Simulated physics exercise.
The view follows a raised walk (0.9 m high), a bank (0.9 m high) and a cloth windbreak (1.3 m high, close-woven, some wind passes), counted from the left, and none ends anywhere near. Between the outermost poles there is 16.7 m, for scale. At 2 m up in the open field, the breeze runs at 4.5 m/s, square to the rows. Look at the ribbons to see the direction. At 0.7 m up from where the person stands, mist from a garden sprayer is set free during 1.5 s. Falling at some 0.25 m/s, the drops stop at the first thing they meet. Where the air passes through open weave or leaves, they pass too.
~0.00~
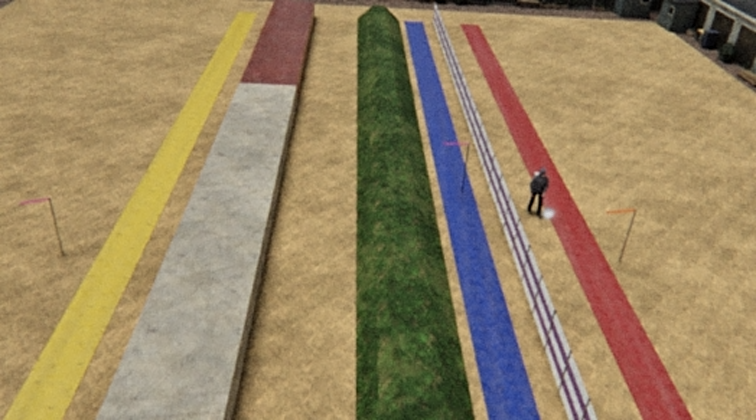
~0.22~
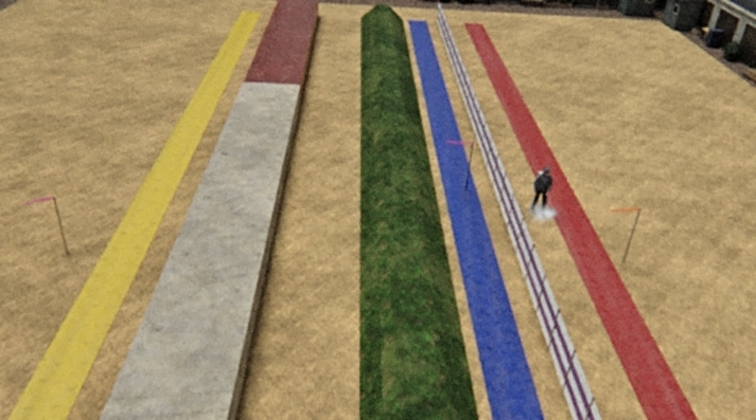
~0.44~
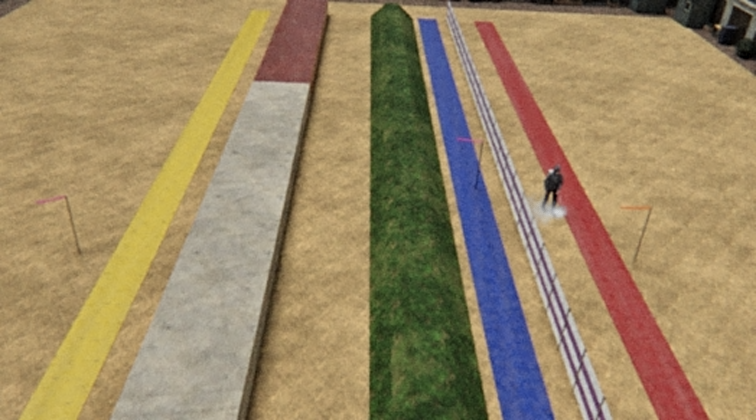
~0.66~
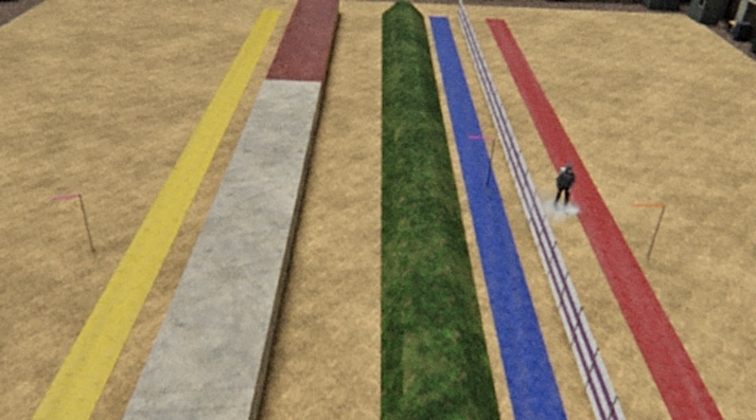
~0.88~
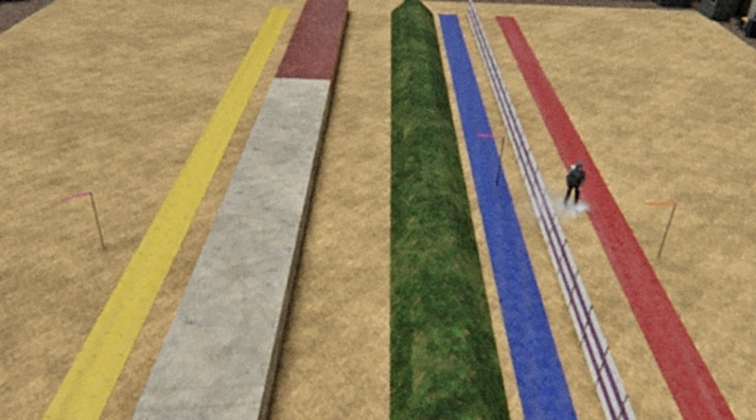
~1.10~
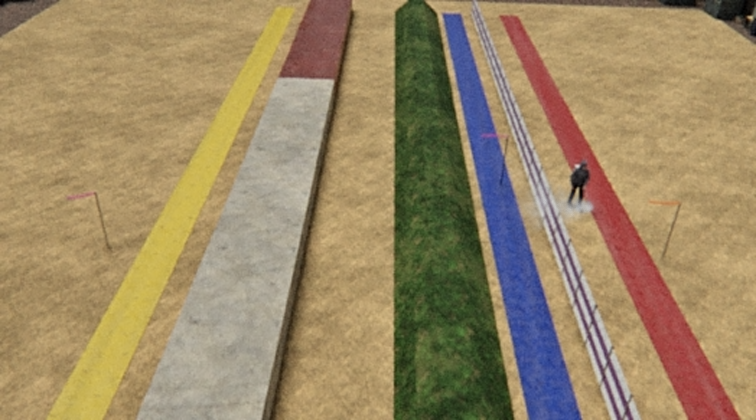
A pale mist spreads around the feet of a person standing beside the red strip.
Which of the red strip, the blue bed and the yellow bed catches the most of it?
Blue.
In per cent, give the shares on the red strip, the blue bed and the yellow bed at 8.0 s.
I'd estimate near 0 % on red, 15 % on blue and 1 % on yellow.
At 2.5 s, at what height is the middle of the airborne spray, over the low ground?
Middle height: Approx. 1.0 m.
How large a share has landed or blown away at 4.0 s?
40 per cent.
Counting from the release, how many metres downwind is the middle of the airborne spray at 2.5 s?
It comes to roughly 2.5 m.
After 2.5 s, 5 % lies on the blue bed, 0 % on the red strip and 0 % on the yellow bed; 22 % has touched down or left; the middle of what still flies is 1.0 m above the low ground, near (507, 196).
After 4.0 s, 14 % lies on the blue bed, 0 % on the red strip and 0 % on the yellow bed; 39 % has touched down or left; the middle of what still flies is 1.2 m above the low ground, near (426, 185).
After 8.0 s, 16 % lies on the blue bed, 0 % on the red strip and 1 % on the yellow bed; 68 % has touched down or left; the middle of what still flies is 1.4 m above the low ground, near (32, 166).
After 20.0 s, 16 % lies on the blue bed, 0 % on the red strip and 2 % on the yellow bed; 100 % has touched down or left.
After 45.0 s, 16 % lies on the blue bed, 0 % on the red strip and 2 % on the yellow bed; 100 % has touched down or left.
